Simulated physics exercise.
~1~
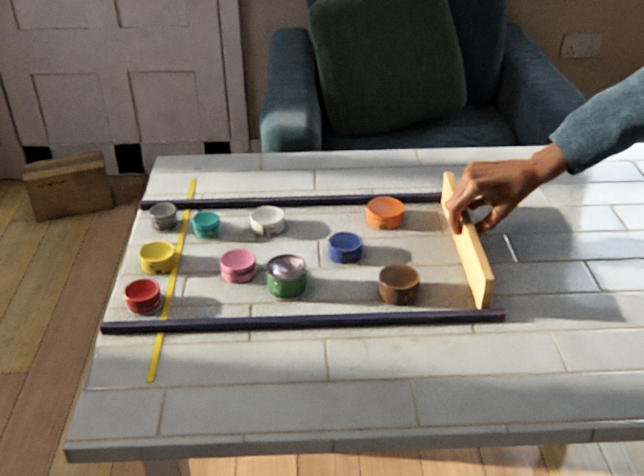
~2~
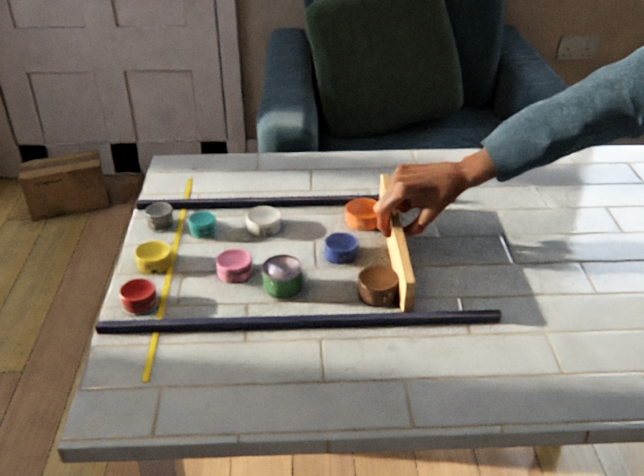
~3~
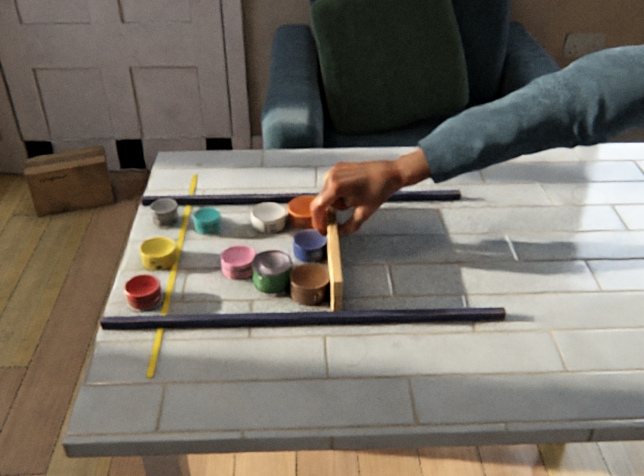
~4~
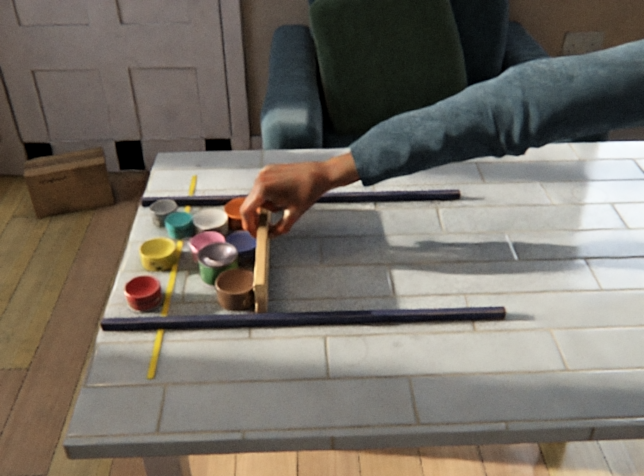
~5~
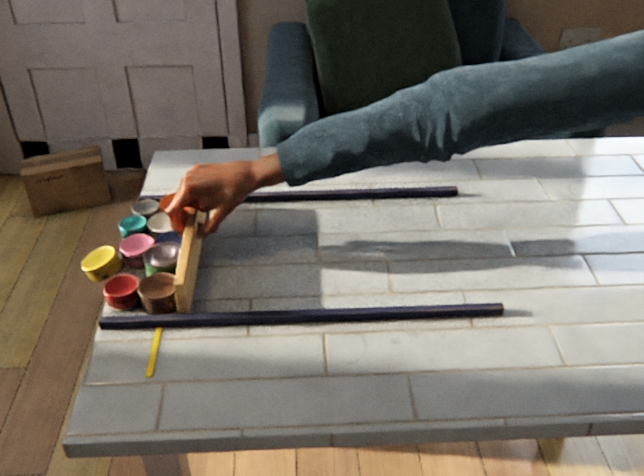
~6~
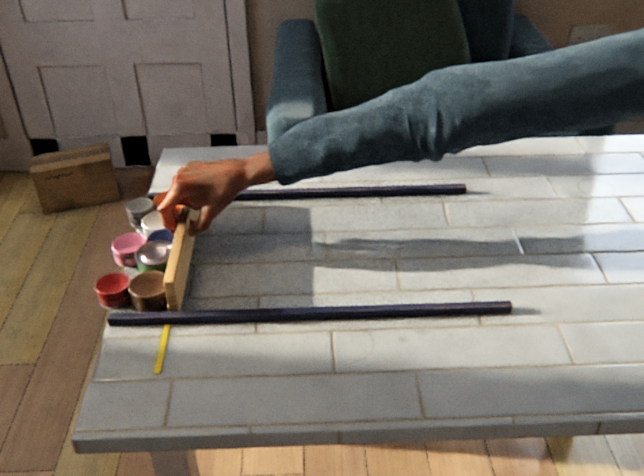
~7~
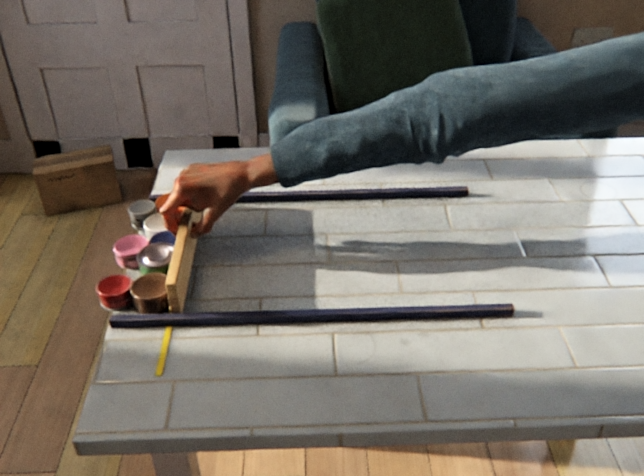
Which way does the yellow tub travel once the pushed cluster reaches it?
The yellow tub moves to the left, toward the near end of the table beyond the yellow tape.
